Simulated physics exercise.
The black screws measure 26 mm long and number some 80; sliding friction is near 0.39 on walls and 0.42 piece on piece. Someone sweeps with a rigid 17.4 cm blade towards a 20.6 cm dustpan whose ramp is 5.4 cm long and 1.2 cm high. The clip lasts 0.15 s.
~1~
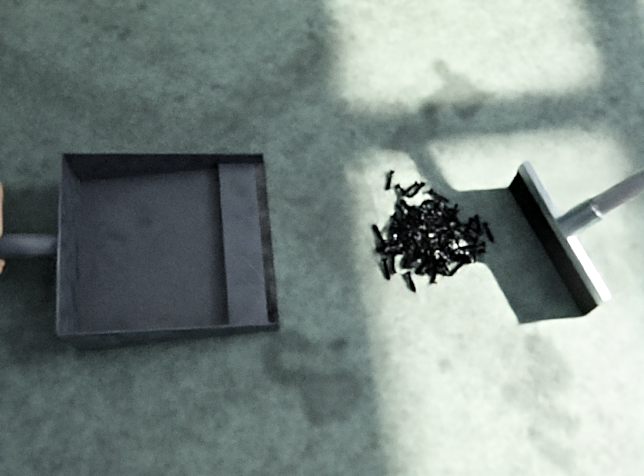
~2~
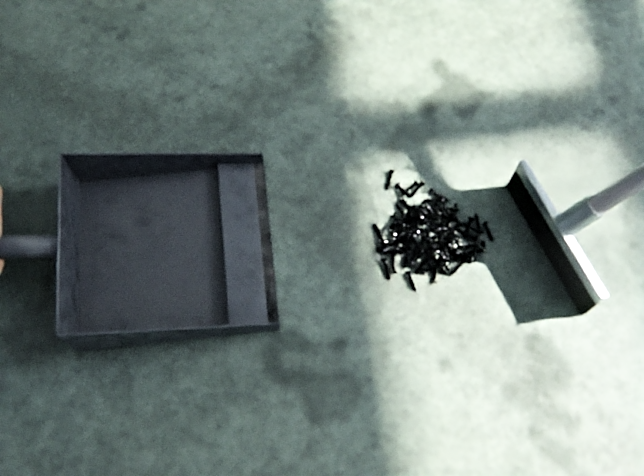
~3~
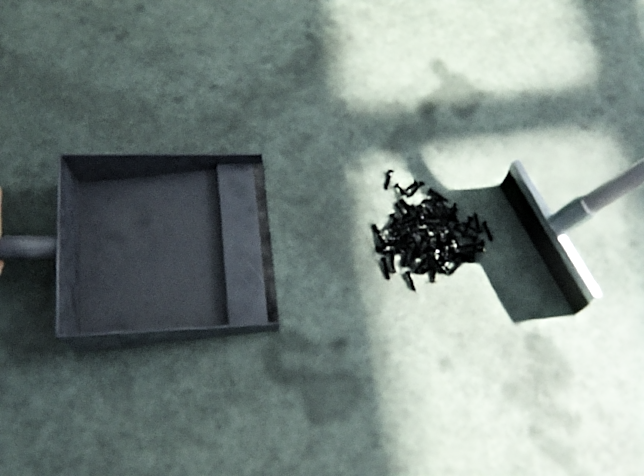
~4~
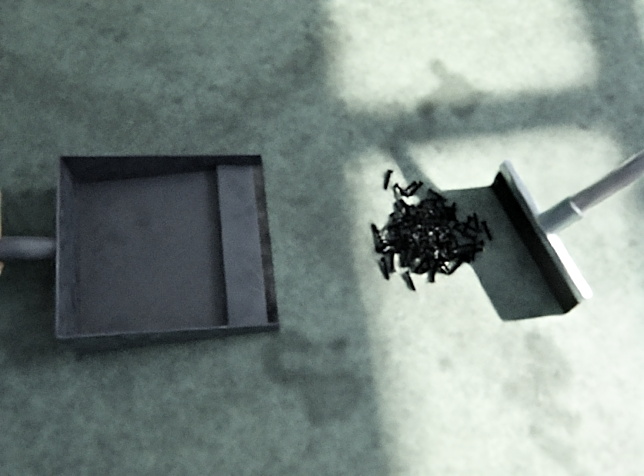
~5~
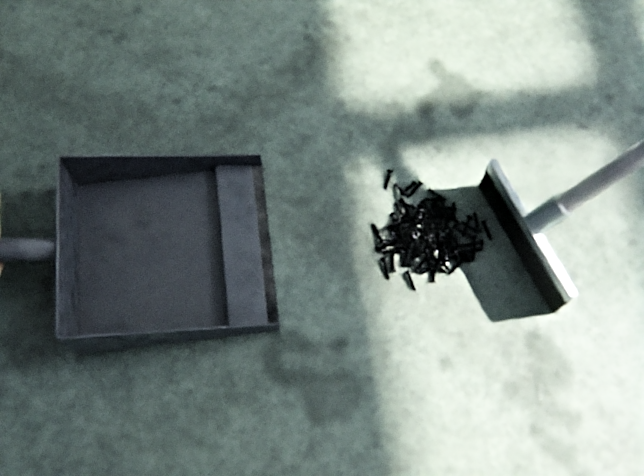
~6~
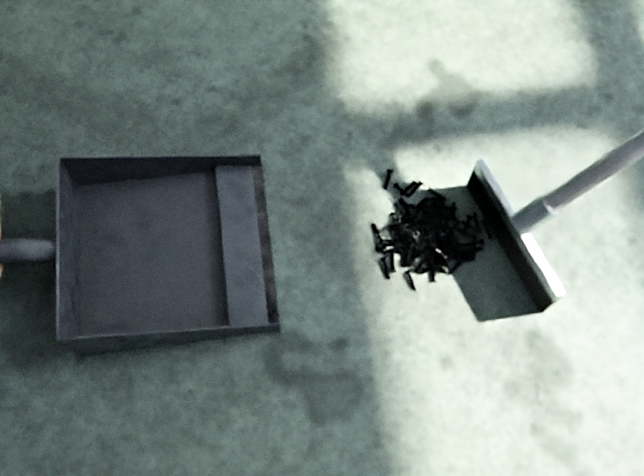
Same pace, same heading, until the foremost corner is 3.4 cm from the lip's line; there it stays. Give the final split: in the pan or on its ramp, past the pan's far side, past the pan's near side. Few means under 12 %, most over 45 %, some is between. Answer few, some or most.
Pan few, far side few, near side few.
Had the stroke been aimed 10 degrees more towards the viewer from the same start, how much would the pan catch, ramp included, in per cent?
Then about 5 per cent.
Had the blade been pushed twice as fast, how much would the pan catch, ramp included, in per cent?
In that case some 25 per cent.
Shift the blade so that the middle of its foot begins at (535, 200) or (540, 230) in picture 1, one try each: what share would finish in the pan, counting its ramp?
About 0 and 0 per cent.
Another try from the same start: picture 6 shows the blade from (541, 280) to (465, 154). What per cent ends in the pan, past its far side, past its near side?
Pan 0, far 0, near 5.
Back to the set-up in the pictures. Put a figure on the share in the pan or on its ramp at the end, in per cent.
About 0 per cent.
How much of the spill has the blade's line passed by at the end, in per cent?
Some 10 per cent.
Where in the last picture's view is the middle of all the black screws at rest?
Around (295, 252).
Then, 0.23 s after the last picture, middle of the blade 16 cm from the lip; 0 % over the lip, far side 0 %, near side 0 %.
Then, 0.38 s after the last picture, middle of the blade 9 cm from the lip; 0 % over the lip, far side 0 %, near side 5 %.
Then, 0.65 s after the last picture, middle of the blade 6 cm from the lip; 0 % over the lip, far side 0 %, near side 5 %.
In the end, pan 0 %, far side 0 %, near side 5 %, in front of the lip or behind the blade 90 %.
